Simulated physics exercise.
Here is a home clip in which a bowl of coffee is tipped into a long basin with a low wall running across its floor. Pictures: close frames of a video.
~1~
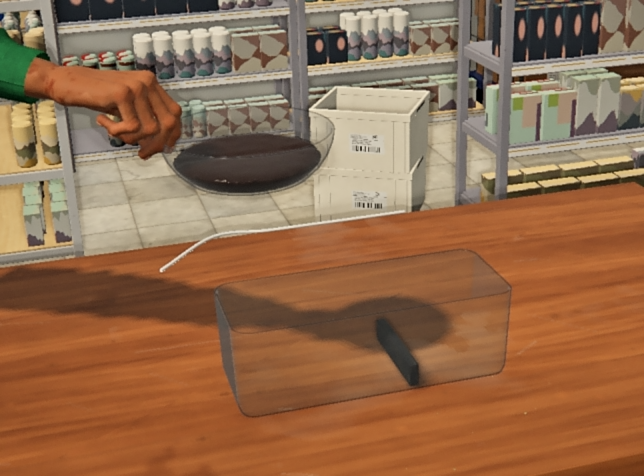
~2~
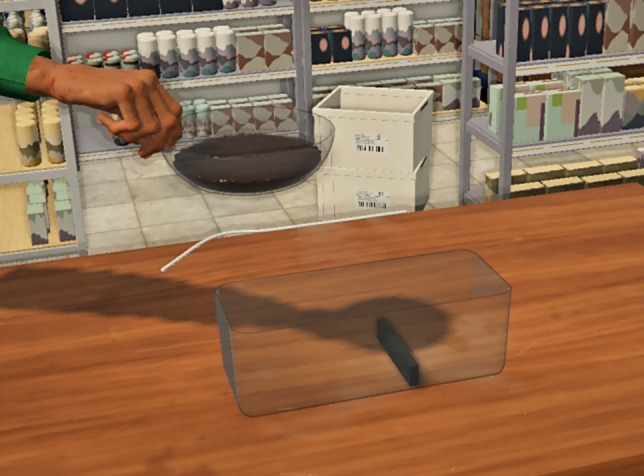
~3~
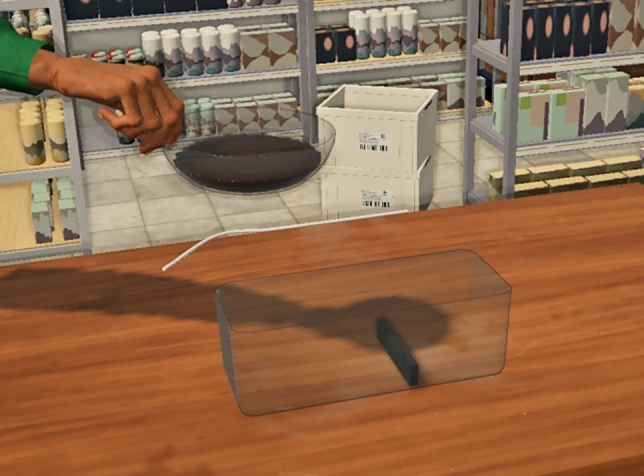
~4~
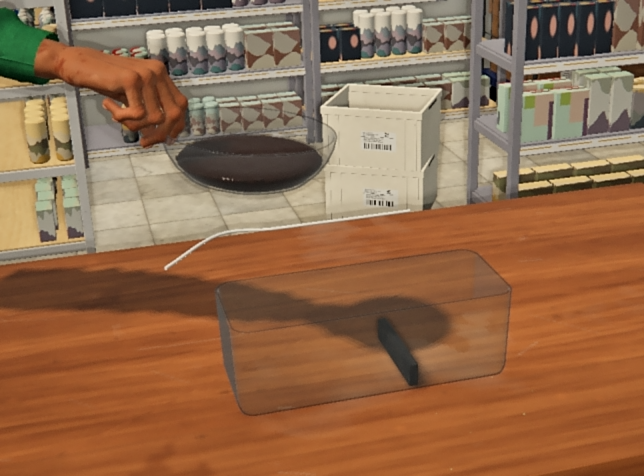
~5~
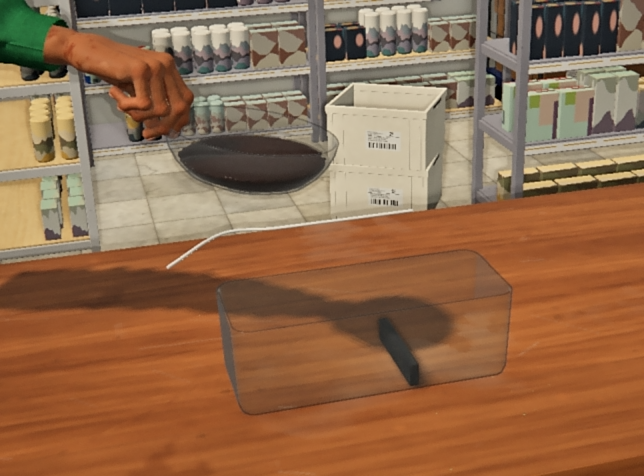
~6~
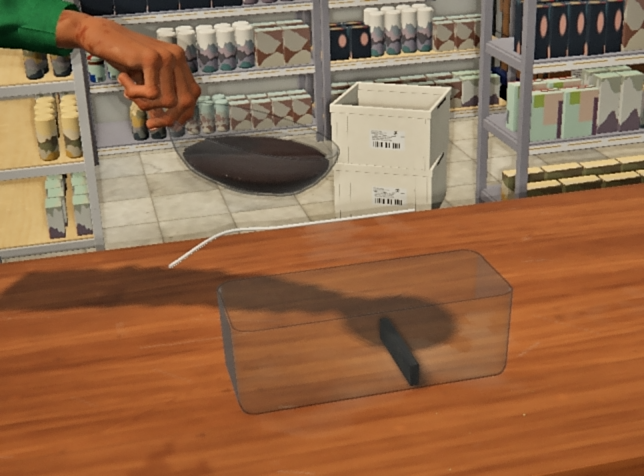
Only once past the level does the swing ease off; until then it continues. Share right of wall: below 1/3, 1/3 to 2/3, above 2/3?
The share right of the wall lands beneath the one-third mark.
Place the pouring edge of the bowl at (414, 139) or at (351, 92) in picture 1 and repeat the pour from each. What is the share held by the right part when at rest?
First try 65 %, second try 50 %.
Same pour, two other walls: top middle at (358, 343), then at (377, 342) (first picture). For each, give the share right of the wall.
Roughly 65 % and 45 %.
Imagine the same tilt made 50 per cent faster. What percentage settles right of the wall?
20 per cent or thereabouts.
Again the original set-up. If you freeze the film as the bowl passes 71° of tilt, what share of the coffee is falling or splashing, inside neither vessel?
About 65 per cent.
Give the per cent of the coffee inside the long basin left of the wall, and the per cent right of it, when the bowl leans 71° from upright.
So the left part has 15 percent, while the right part has 0.
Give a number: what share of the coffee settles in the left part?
About 80 per cent.
A moment on, the bowl is tipped part way and 21 per cent is still to pour, 16 is left of the wall and 0 right of it.
Next, the bowl is tipped on its side and 1 per cent is still to pour, 76 is left of the wall and 17 right of it.
Then the bowl is tipped on its side and 0 per cent is still to pour, 79 is left of the wall and 18 right of it.
Later the bowl is tipped on its side and 0 per cent is still to pour, 79 is left of the wall and 18 right of it.
At rest 79 per cent lies left of the wall, 18 right of it and 2 outside.
